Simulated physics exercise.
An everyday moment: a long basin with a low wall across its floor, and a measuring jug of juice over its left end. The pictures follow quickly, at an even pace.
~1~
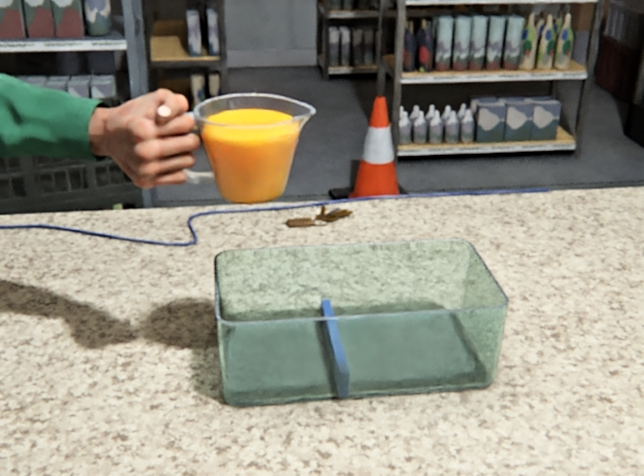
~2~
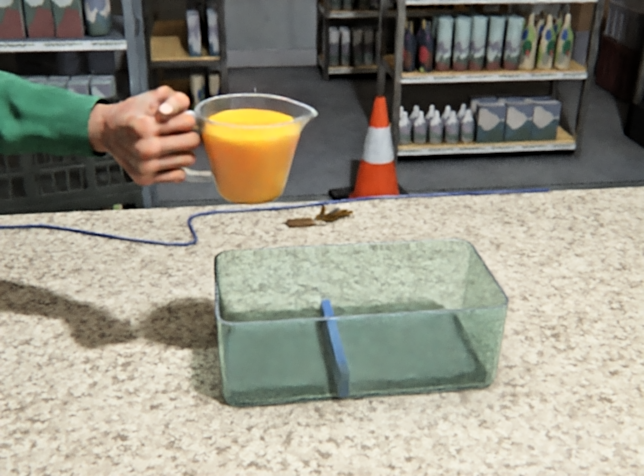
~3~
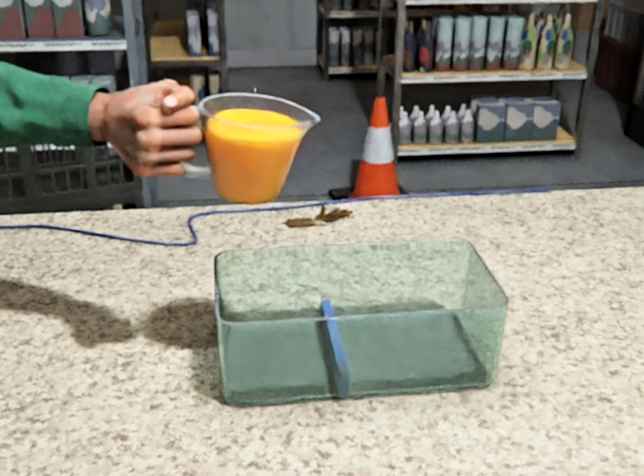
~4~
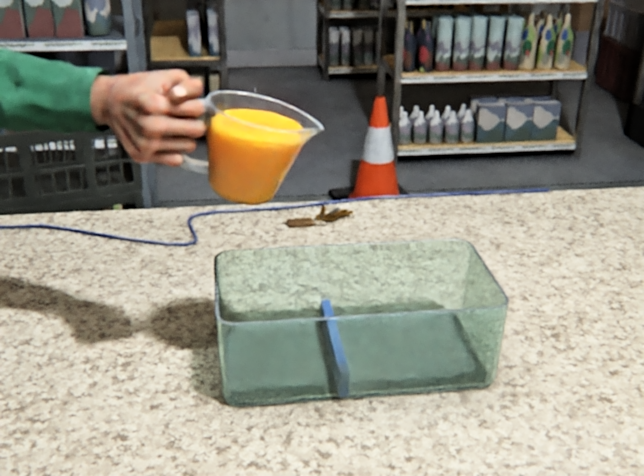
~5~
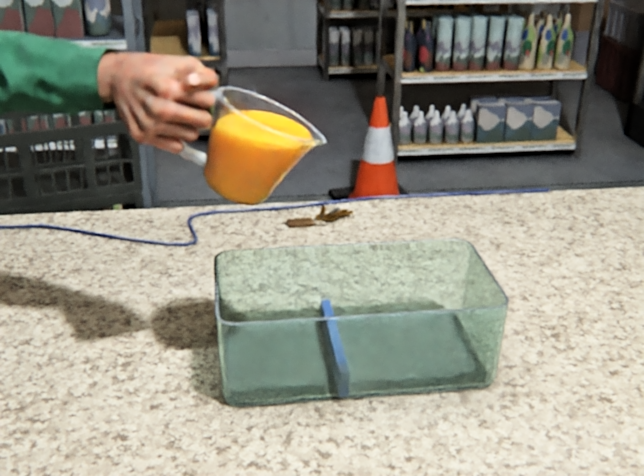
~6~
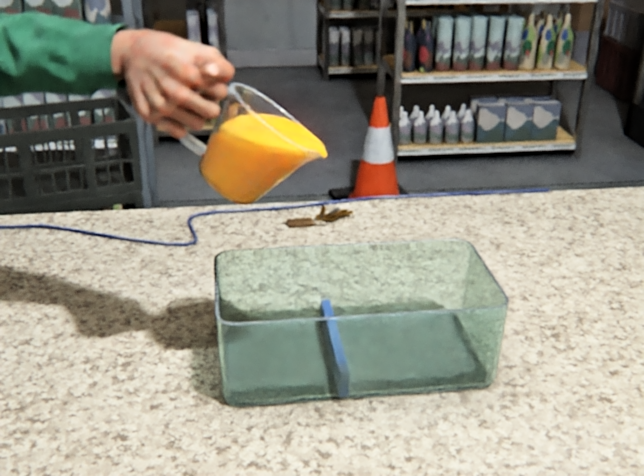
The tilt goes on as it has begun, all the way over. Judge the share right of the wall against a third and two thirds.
It comes to above two thirds.
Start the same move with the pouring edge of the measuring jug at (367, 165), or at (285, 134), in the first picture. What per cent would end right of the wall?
First some 90, then 35 per cent.
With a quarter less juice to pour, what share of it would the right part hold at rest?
Some 75 per cent.
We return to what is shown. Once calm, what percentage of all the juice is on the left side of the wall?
Some 15 per cent.
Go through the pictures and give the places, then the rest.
It leans 0°; its right rim is at (316, 110); the juice meets the walls at (202, 123) and (298, 120); the long basin's rim runs from (216, 287) to (489, 271); the wall's top is at (334, 334), in the first picture.
It leans 2°; its right rim is at (317, 112); the juice meets the walls at (203, 122) and (299, 121), in the second picture.
It leans 7°; its right rim is at (320, 117); the juice meets the walls at (206, 119) and (301, 123), in the third picture.
It leans 15°; its right rim is at (324, 127); the juice meets the walls at (210, 118) and (306, 126), in the fourth picture.
It leans 25°; its right rim is at (327, 140); the juice meets the walls at (214, 122) and (313, 132), in the fifth picture.
It leans 37°; its right rim is at (327, 155); the juice meets the walls at (214, 132) and (313, 139); 2 per cent is over the edge, in the sixth picture.
A moment on, the measuring jug is tipped right over and 27 per cent is still to pour, 0 is left of the wall and 33 right of it.
Next, the measuring jug is tipped right over and 2 per cent is still to pour, 14 is left of the wall and 74 right of it.
Then the measuring jug is tipped right over and 0 per cent is still to pour, 16 is left of the wall and 80 right of it.
Later the measuring jug is tipped right over and 0 per cent is still to pour, 16 is left of the wall and 80 right of it.
At rest 16 per cent lies left of the wall, 80 right of it and 4 outside.
